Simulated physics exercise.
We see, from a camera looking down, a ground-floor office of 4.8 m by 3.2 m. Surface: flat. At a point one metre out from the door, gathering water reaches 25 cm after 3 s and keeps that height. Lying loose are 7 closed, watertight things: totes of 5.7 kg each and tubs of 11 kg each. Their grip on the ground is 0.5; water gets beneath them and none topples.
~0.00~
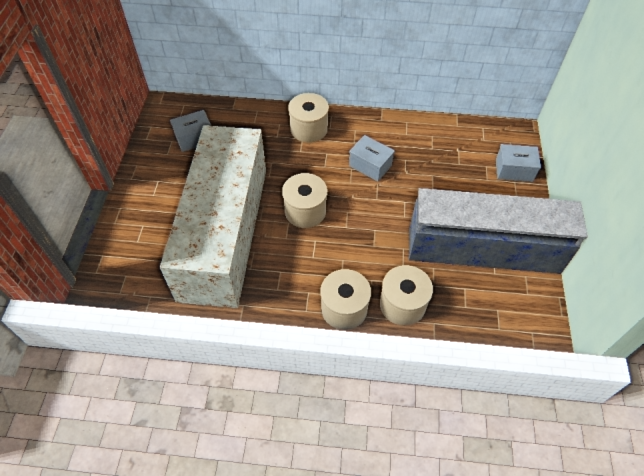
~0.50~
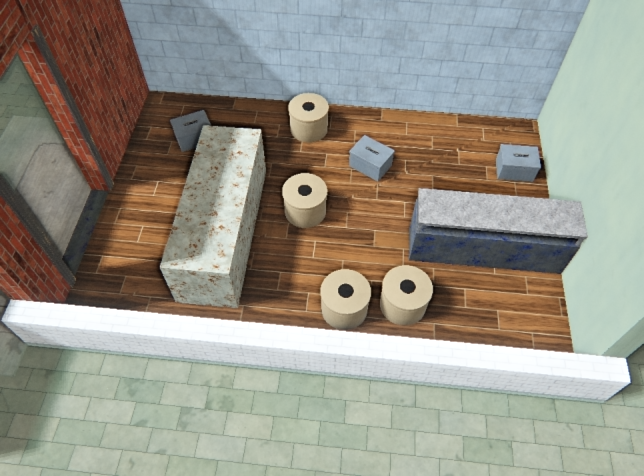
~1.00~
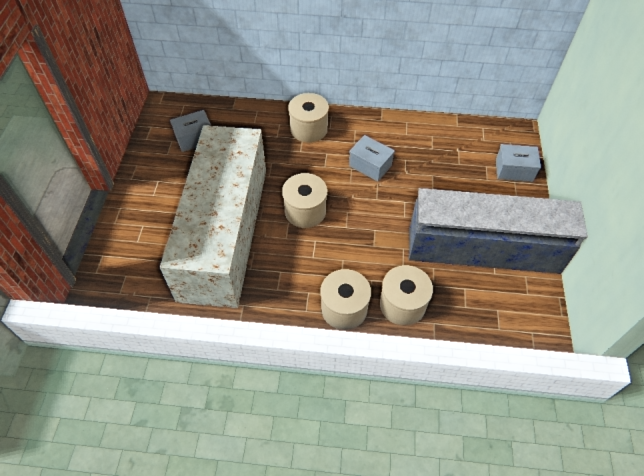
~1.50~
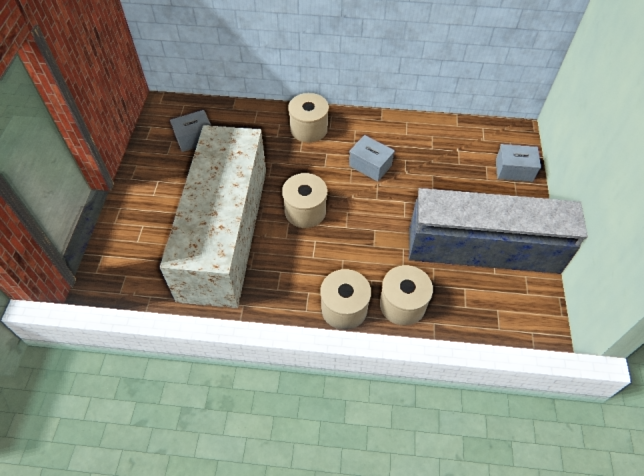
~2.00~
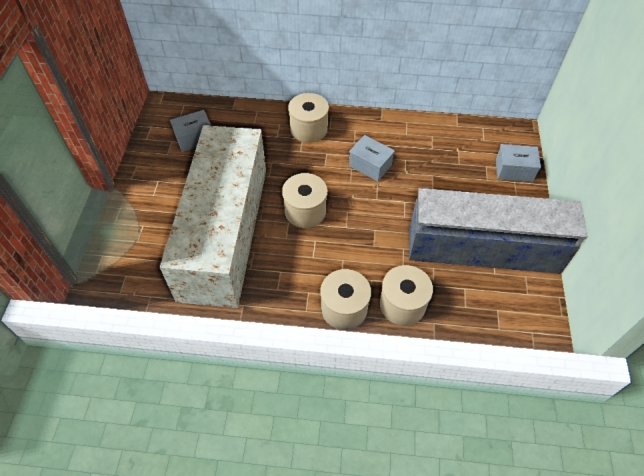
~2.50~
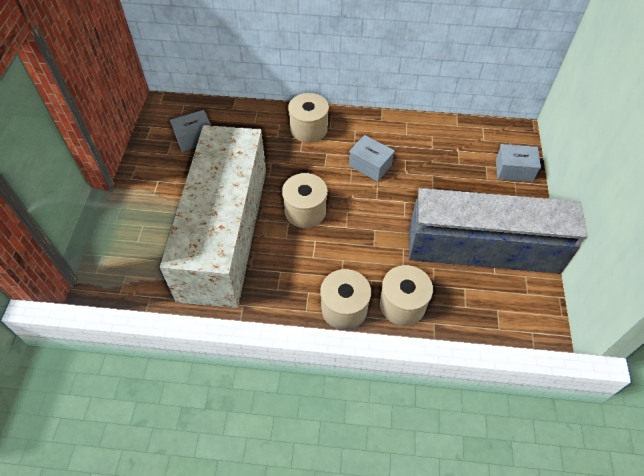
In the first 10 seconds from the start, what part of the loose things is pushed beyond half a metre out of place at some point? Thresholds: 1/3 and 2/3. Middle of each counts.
Displaced share: Medium, one to two thirds.
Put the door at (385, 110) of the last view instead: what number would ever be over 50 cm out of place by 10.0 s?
Count: 5.
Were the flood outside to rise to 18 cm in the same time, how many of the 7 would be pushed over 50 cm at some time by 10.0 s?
The answer would then be 1.
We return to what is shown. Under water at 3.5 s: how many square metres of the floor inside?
The covered patch comes to about 2.5 m2.
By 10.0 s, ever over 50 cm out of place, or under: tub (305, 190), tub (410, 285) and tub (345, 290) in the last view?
Result, in turn: Stayed within / stayed within / stayed within.
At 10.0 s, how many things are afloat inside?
The number is 5.
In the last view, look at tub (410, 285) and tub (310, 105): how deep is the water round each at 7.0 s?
Around 2 cm and 5 cm.
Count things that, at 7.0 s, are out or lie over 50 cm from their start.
That would be 1.
After 3.5 s 0 of 7 are over 50 cm from their spots; 0 afloat.
After 4.5 s 1 of 7 are over 50 cm from their spots; 0 afloat.
After 7.0 s 1 of 7 are over 50 cm from their spots; 1 afloat.
After 10.0 s 4 of 7 are over 50 cm from their spots, and 4 have been at some point; 5 afloat.
